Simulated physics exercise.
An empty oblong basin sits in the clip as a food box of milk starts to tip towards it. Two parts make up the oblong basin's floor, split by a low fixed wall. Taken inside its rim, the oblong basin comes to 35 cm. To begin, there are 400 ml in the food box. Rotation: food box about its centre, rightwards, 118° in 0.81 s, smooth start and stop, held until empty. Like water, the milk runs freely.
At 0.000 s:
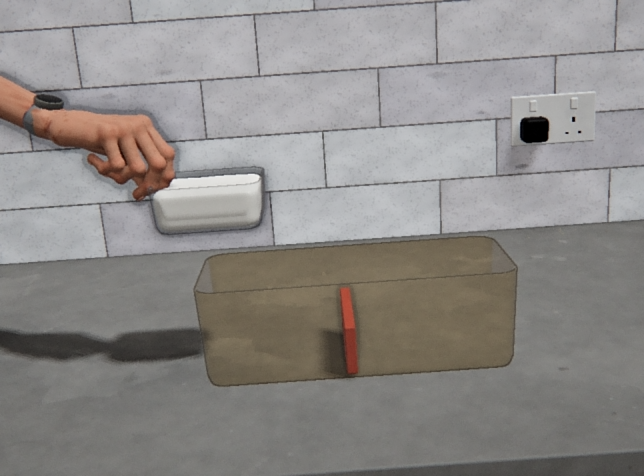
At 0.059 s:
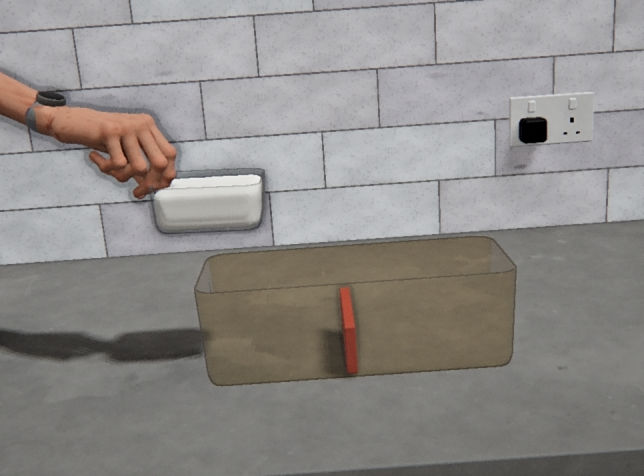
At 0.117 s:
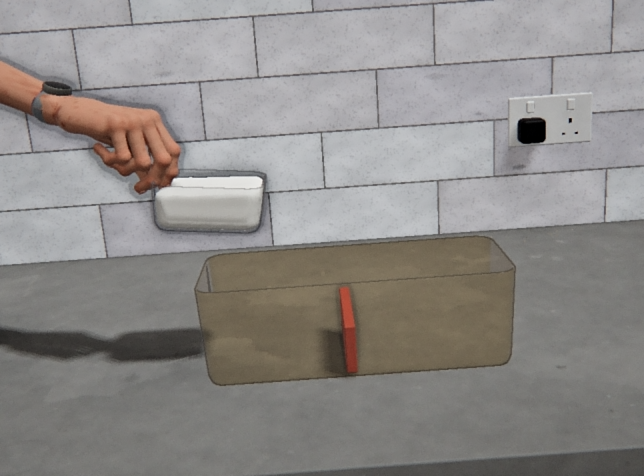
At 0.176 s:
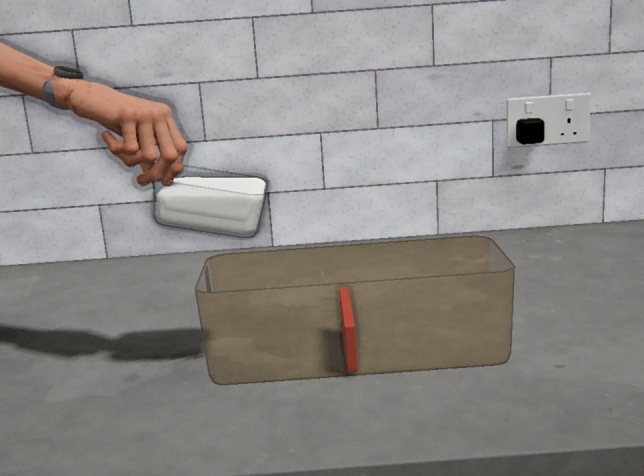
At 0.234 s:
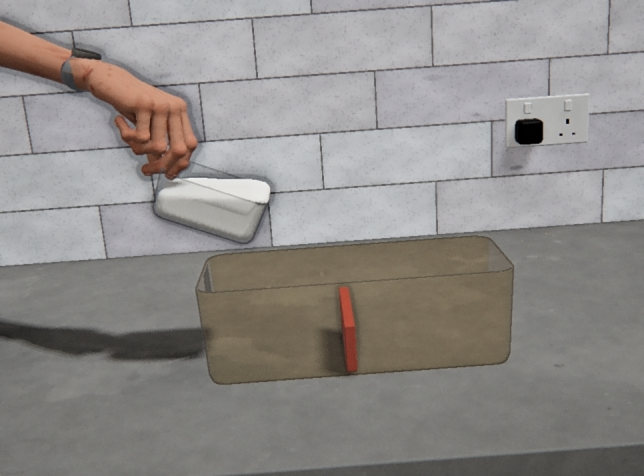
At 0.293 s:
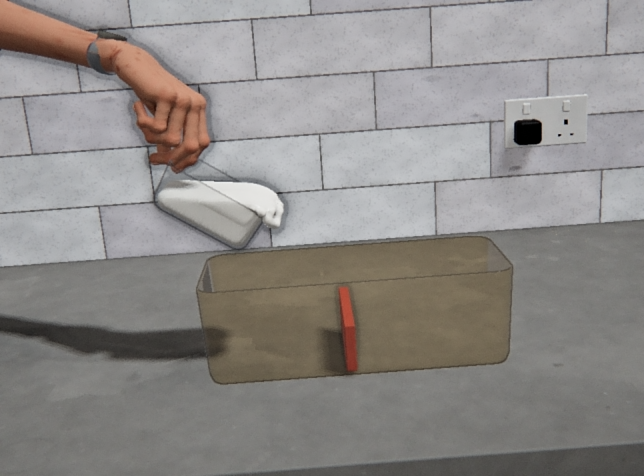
In the video, a hand holds a small clear container of white liquid above an empty, see-through oblong basin with a red divider, gradually tilting it rightward until some of the liquid runs over its right rim.
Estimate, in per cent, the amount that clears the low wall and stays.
Roughly 1 percent.
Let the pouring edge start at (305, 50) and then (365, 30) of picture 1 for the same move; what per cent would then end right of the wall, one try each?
80 then 90 %.
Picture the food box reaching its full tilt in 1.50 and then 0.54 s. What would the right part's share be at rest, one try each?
I'd say 0 percent on the first go, 5 percent on the next.
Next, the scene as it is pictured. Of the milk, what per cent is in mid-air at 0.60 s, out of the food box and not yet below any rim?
About 8 per cent.
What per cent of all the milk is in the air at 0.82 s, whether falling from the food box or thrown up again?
About 1 per cent.
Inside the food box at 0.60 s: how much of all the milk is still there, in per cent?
Close to 7 in a hundred.
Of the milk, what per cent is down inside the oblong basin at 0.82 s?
About 98 per cent.
After 0.60 s the tilt is 99° and 7 per cent is still to pour, 84 is left of the wall and 0 right of it.
After 0.82 s the tilt is 118° and 0 per cent is still to pour, 98 is left of the wall and 1 right of it.
After 1.06 s the tilt is 118° and 0 per cent is still to pour, 98 is left of the wall and 1 right of it.
After 1.31 s the tilt is 118° and 0 per cent is still to pour, 98 is left of the wall and 1 right of it.
In the end 98 per cent lies left of the wall, 1 right of it and 0 outside.
